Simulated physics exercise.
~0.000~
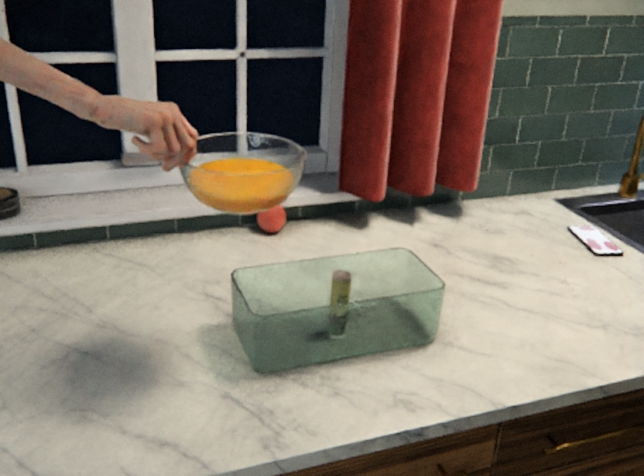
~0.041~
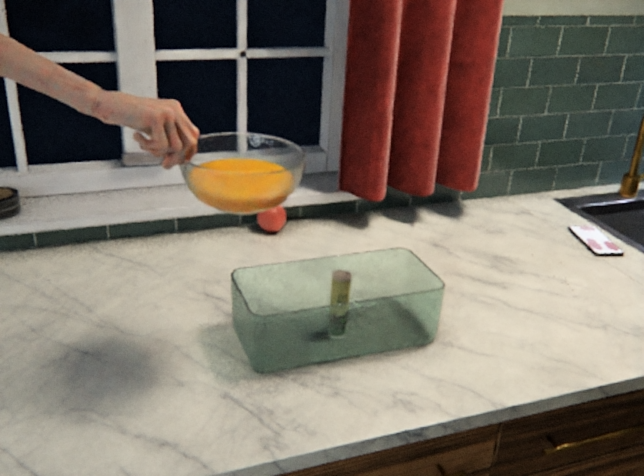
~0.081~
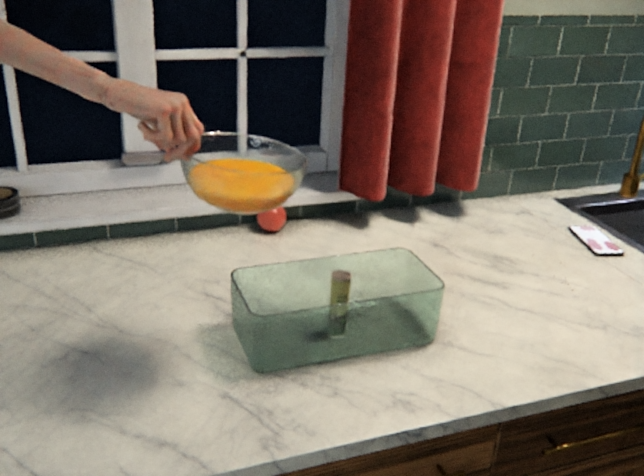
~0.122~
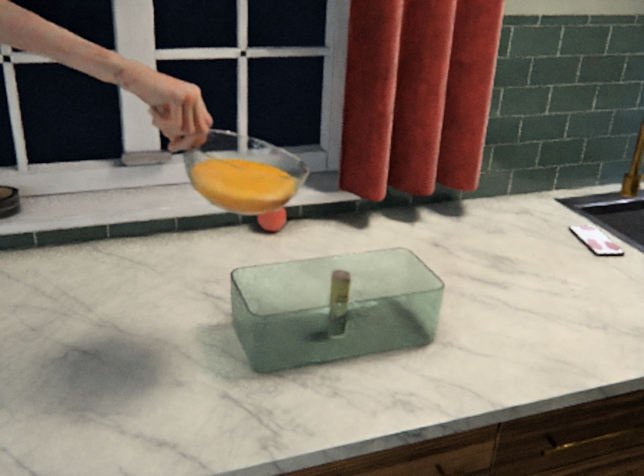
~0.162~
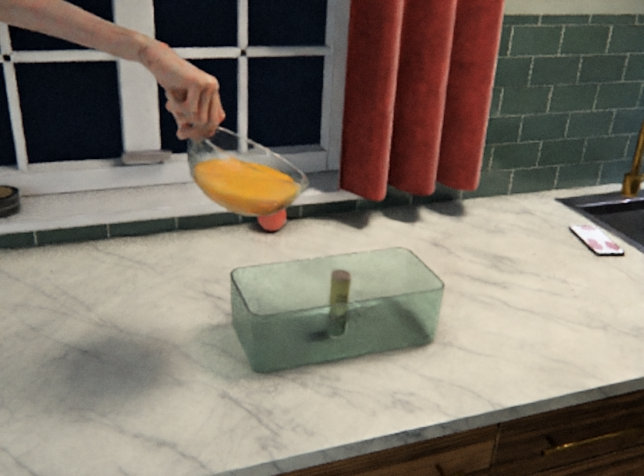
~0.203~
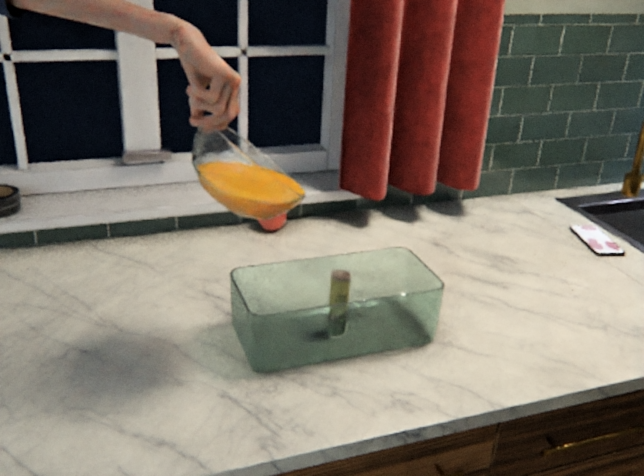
A hand tilting a glass bowl of orange juice steadily rightward above a marble counter, beside a green glass basin holding a small tin.
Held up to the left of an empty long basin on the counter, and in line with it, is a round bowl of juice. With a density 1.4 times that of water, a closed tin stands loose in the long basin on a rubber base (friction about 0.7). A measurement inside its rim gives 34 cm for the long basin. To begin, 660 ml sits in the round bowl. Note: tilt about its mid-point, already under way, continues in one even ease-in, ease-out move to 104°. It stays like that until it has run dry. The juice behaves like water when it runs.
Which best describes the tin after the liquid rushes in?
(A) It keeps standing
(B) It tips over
The answer is B.
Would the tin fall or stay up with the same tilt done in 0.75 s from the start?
Outcome - the tin remains standing.
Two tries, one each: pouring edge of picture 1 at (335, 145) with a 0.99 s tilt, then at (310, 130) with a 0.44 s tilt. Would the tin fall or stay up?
Run one: It does not tip. Run two: It tumbles.
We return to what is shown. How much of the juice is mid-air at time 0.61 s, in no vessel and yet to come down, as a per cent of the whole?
Around 6 percent of it is airborne.
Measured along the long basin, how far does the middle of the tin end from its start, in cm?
The middle of the tin ends some 8.5 cm along the basin.
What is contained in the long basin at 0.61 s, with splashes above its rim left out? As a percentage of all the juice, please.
About 94 %.
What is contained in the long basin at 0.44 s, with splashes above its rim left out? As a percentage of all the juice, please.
Roughly 26 per cent.
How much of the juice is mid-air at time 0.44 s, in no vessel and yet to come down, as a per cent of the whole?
Roughly 68 percent.
After 0.44 s the tilt is 102° and 7 per cent is still to pour; the tin stands where it began.
After 0.61 s the tilt is 104° and 0 per cent is still to pour; the tin leans 9°.
After 0.79 s the tilt is 104° and 0 per cent is still to pour; the tin leans 20°.
After 0.98 s the tilt is 104° and 0 per cent is still to pour; the tin leans 51°.
In the end the tin lies on its side.
